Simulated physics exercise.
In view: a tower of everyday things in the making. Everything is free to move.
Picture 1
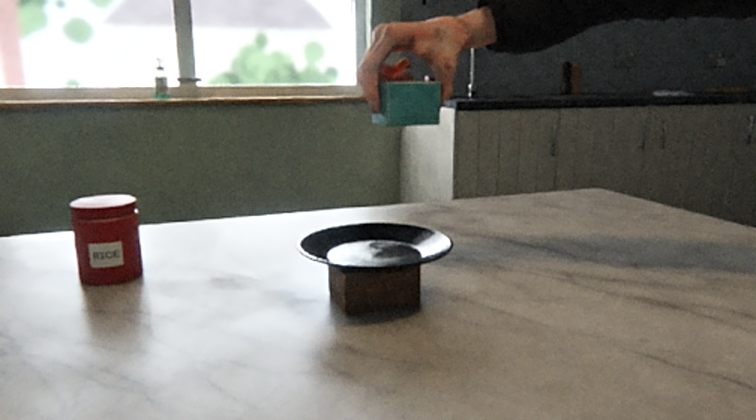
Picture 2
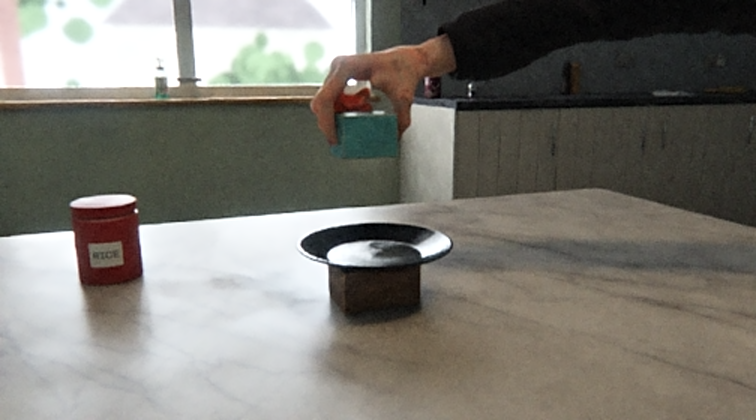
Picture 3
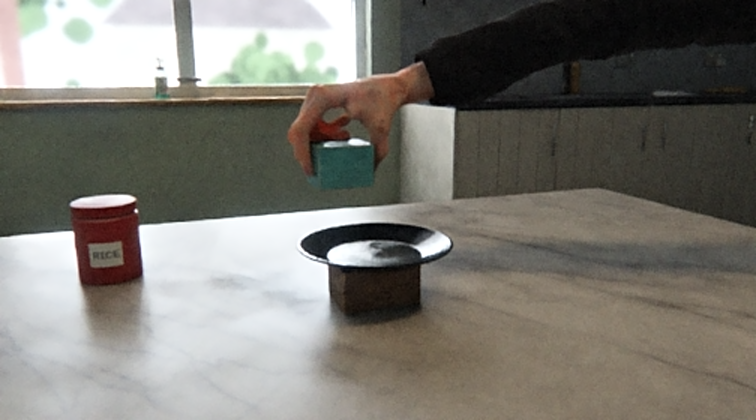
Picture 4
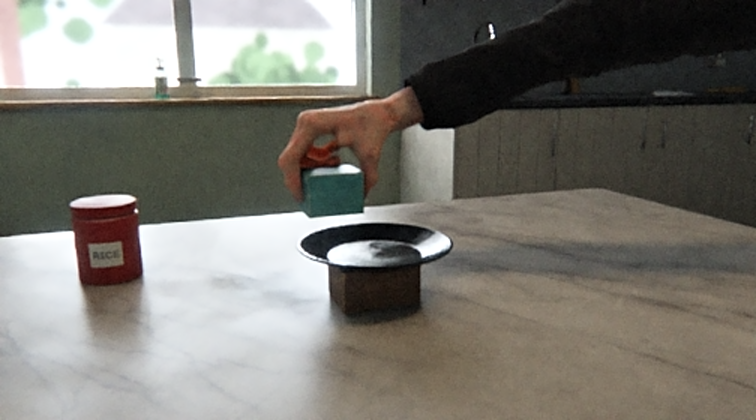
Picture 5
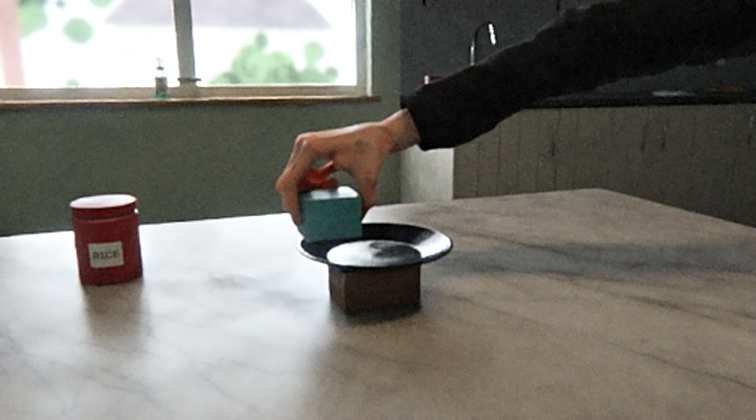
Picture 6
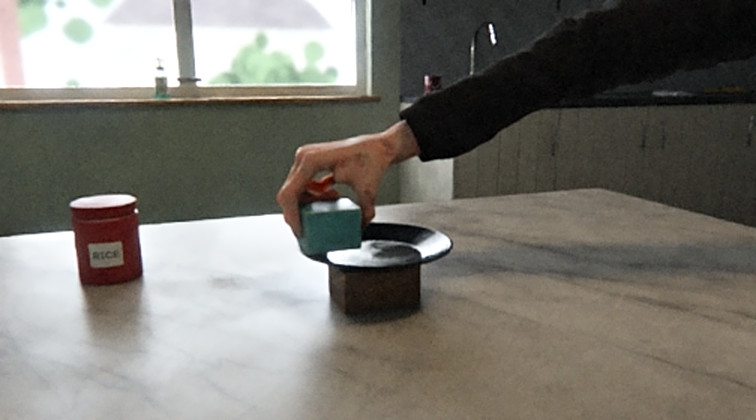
A hand lowers a turquoise block onto the left side of a black plate.
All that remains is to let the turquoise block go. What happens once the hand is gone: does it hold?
It keeps its balance.
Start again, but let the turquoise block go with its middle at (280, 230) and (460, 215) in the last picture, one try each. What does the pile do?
In the first case it gives way; in the second case it loses its balance.
Then, 0.30 s later than the last frame, all is still.
Then, 0.70 s later than the last frame, turquoise block resting near (328, 227).
When it is over, all 5 as before. End places, in pixels of the last picture, turquoise block near (328, 227). The pile stays up.
